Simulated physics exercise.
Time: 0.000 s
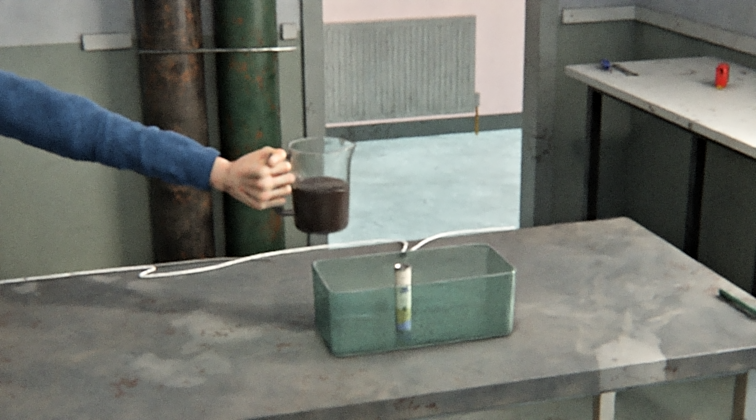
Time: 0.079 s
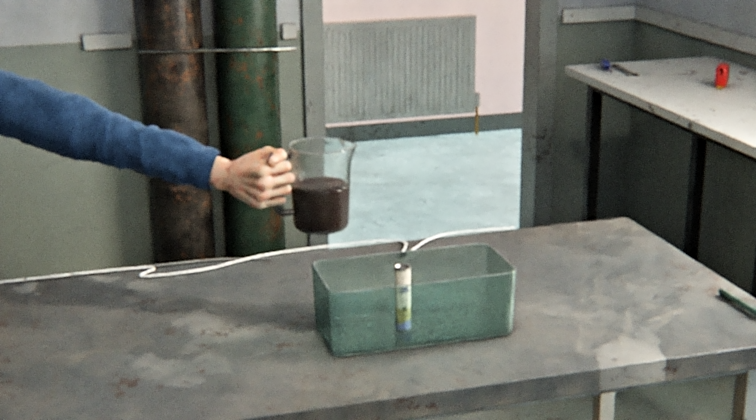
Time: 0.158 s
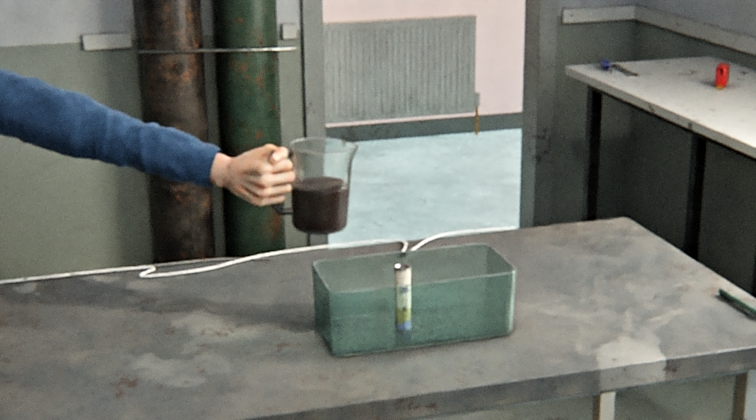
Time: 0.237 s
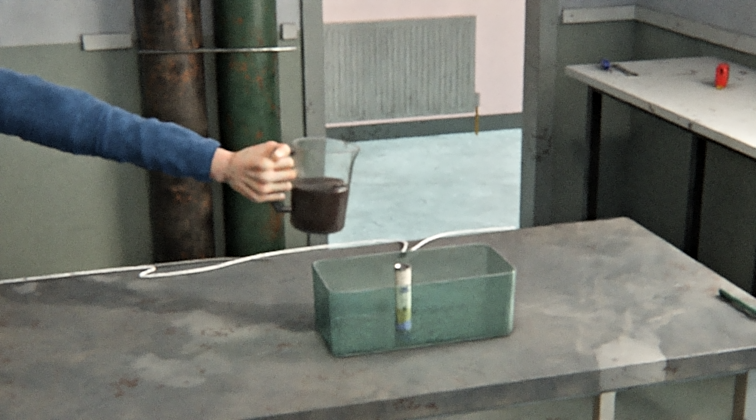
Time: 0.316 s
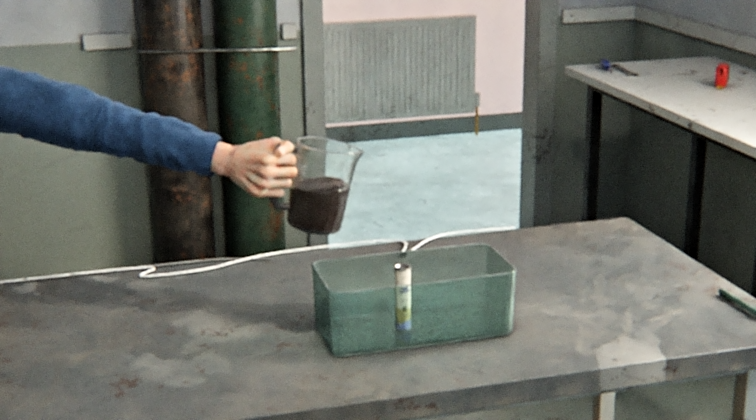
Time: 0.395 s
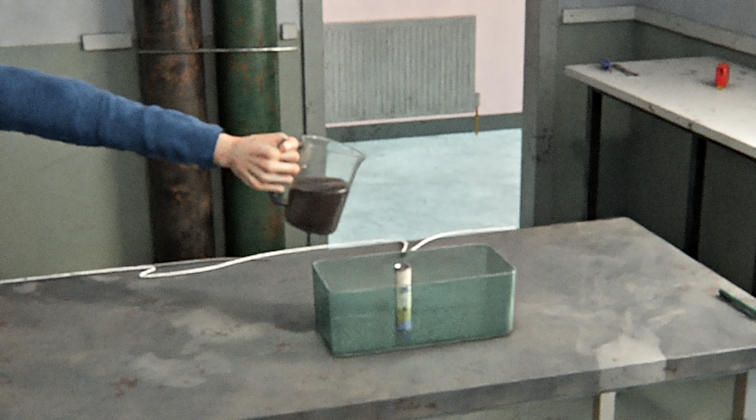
A hand in a blue sleeve, reaching in from the left, holds up a clear glass pitcher of dark liquid and slowly tilts it rightward, the liquid staying inside. Below, on a worn grey table seen from slightly above, a greenish see-through oblong basin holds an upright pale tin, with a white cord behind. Rusty and green pipes, a doorway and a white-topped bench stand beyond, all still, as is the camera.
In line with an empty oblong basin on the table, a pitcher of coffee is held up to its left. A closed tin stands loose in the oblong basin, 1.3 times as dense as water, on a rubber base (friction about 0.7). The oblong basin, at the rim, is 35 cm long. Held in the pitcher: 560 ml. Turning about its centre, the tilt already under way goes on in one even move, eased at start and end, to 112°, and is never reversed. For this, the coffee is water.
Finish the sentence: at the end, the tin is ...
Lying on its side.
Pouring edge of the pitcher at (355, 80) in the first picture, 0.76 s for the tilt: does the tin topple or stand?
It does not tip.
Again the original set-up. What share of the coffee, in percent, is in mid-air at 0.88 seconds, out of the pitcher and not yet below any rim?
Roughly 3 percent.
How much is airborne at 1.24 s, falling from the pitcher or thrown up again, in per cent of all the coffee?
Something like 28 per cent of the total.
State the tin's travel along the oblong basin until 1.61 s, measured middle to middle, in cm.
Reading: Roughly 7 cm.
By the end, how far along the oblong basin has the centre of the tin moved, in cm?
In the end the tin's centre has shifted about 8.0 centimetres.
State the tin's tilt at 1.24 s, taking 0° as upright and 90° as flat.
The lean is some 0° away from upright.
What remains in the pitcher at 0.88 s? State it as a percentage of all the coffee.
Fraction remaining: Approx. 98 per cent.
Then, 0.88 s in, the tilt is 70° and 97 per cent is still to pour; the tin stands where it began.
Then, 1.24 s in, the tilt is 103° and 36 per cent is still to pour; the tin stands where it began.
Then, 1.61 s in, the tilt is 112° and 1 per cent is still to pour; the tin lies on its side.
Then, 2.02 s in, the tilt is 112° and 0 per cent is still to pour; the tin lies on its side.
Finally, the tin lies on its side.
